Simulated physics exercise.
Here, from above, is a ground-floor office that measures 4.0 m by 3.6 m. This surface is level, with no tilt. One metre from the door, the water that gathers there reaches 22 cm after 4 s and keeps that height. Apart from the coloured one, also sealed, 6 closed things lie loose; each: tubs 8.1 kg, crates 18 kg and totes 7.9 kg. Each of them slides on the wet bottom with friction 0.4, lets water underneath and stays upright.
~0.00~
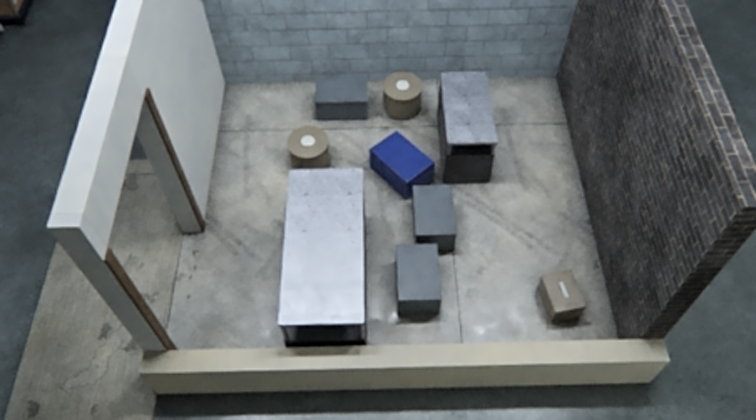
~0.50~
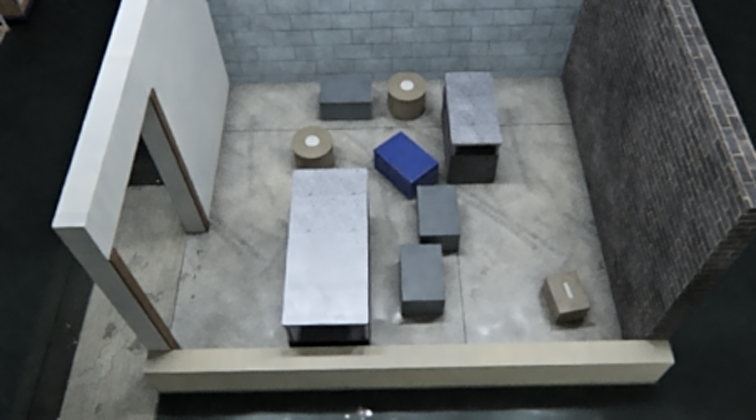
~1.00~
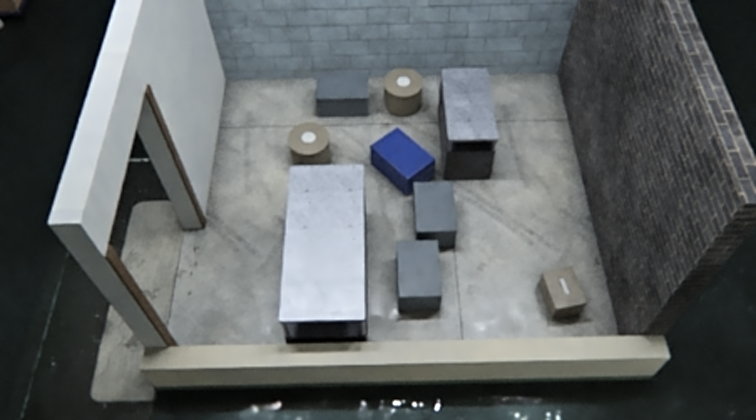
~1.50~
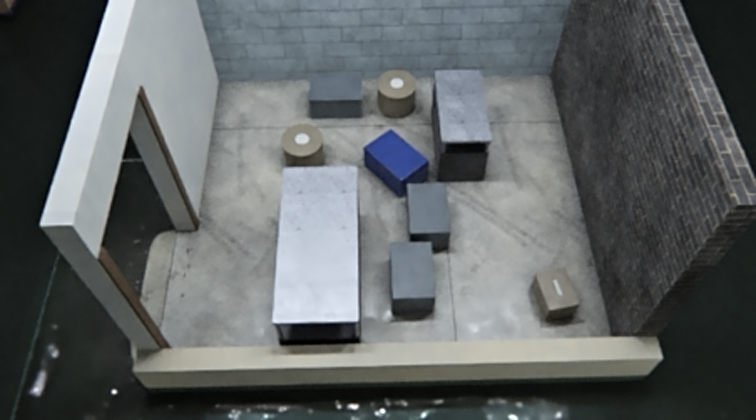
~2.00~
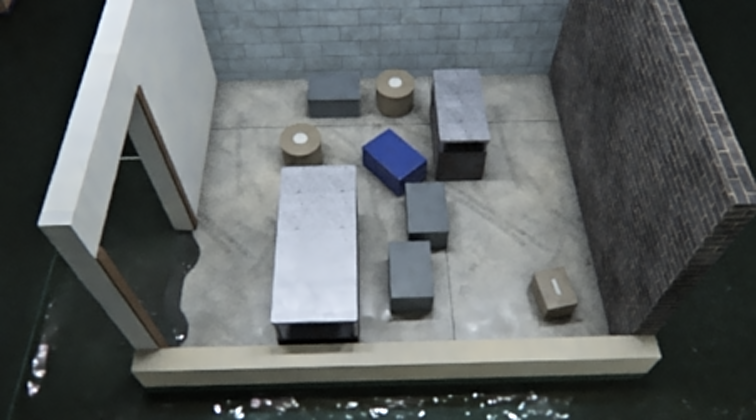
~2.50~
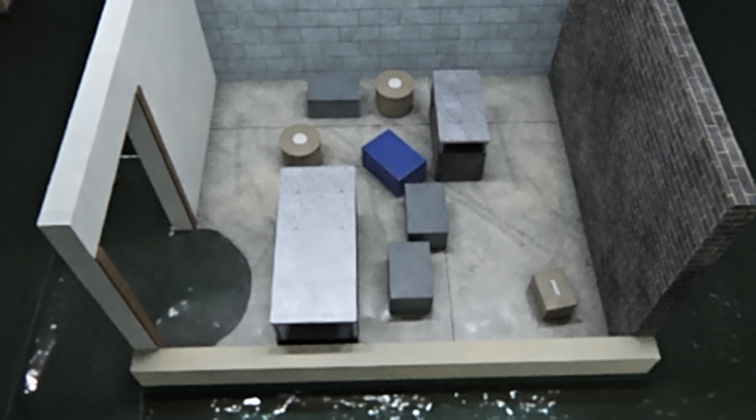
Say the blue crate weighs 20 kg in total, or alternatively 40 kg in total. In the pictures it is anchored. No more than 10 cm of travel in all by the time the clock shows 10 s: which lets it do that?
It seems only the weightier option will anchor it.
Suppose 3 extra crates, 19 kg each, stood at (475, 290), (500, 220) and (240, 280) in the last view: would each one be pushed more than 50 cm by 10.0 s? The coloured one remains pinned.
The first comes out below the threshold, the second below the threshold, the third above the threshold.
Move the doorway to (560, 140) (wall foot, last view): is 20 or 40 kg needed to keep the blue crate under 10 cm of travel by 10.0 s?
In that setup just the second mass works.
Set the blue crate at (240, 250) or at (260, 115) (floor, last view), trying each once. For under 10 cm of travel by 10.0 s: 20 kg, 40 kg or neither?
First try none suffices, second try none suffices.
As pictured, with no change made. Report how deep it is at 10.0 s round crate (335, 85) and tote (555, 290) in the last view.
I'd put it at 9 cm and 2 cm respectively.
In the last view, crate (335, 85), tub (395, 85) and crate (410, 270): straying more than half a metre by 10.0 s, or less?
Well, that's beyond half a metre, beyond half a metre, and below half a metre.
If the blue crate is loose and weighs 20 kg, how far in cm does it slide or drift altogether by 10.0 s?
About 40 cm.
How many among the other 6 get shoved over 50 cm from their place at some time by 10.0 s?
That comes to 3.
After 3.5 s the blue crate would be 0 cm from its start with 20 kg and 0 cm from its start with 40 kg; 0 cm of water round it then.
After 4.5 s the blue crate would be 0 cm from its start with 20 kg and 0 cm from its start with 40 kg; 0 cm of water round it then.
After 7.0 s the blue crate would be 0 cm from its start with 20 kg and 0 cm from its start with 40 kg; 3 cm of water round it then.
After 10.0 s the blue crate would be 42 cm from its start with 20 kg and 0 cm from its start with 40 kg; 9 cm of water round it then.
